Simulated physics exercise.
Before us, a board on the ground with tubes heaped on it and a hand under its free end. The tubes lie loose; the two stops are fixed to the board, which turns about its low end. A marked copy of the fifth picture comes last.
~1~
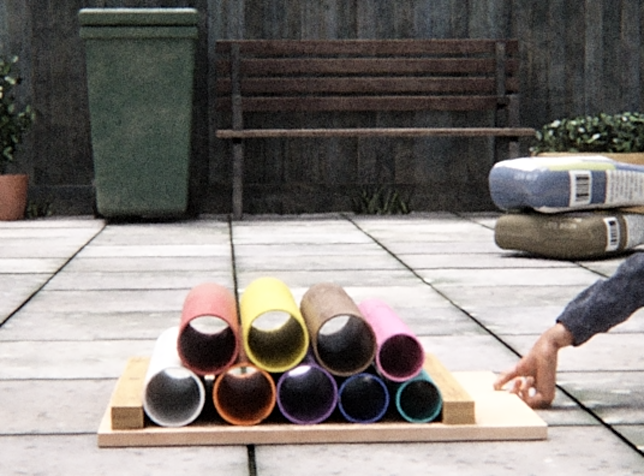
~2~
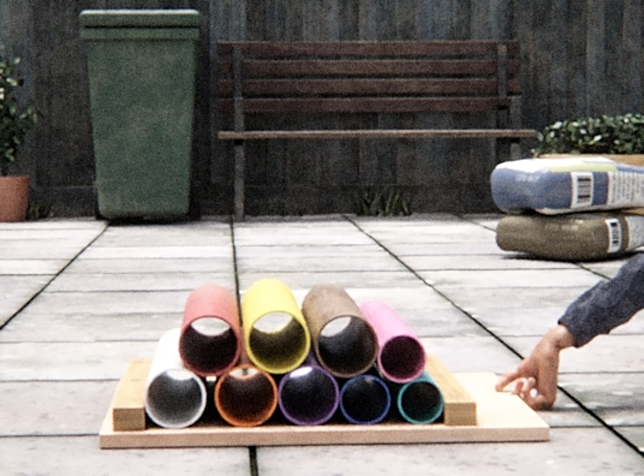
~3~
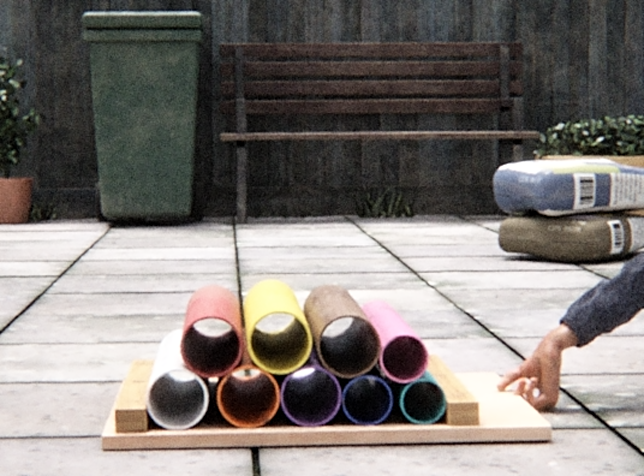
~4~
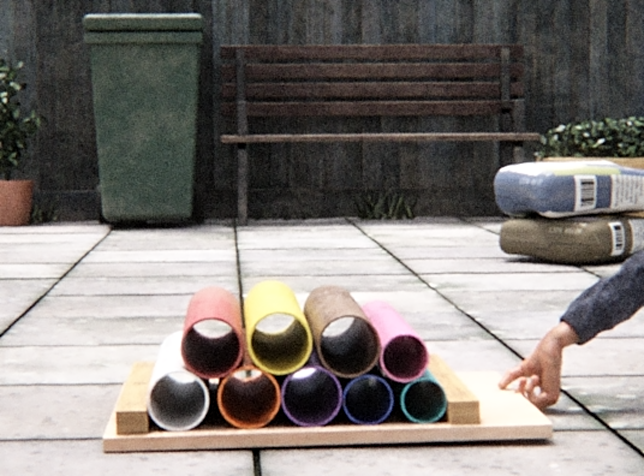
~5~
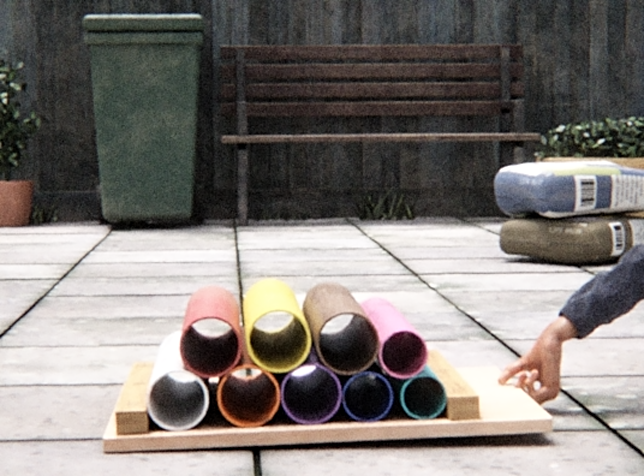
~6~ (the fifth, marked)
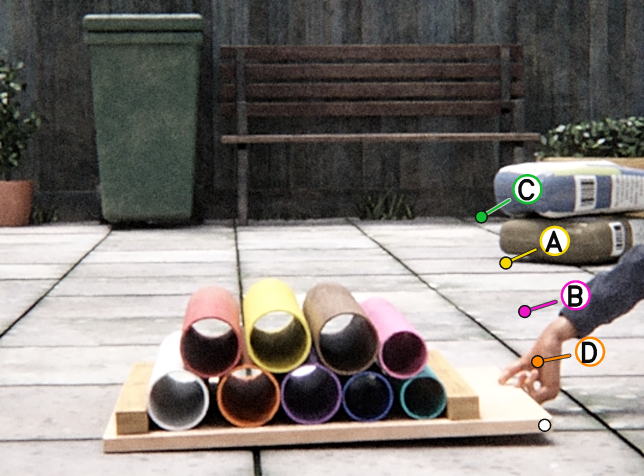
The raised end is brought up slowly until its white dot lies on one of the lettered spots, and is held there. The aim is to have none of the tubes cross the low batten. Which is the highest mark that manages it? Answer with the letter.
The highest mark that will do is A.
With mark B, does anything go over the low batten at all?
At B: No.
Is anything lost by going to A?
No.
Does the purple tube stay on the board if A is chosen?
The purple tube: Yes.
On the marked copy, A at (506, 263); B at (525, 311); C at (481, 217); D at (538, 362); the white dot at (545, 426).
Following A. Soon after the start, board at 15°.
Later, board at 24°.
In the end, board at 24°, none over the low batten.
As for the rest, B none over the low batten; C two over the low batten (red, yellow); D none over the low batten.
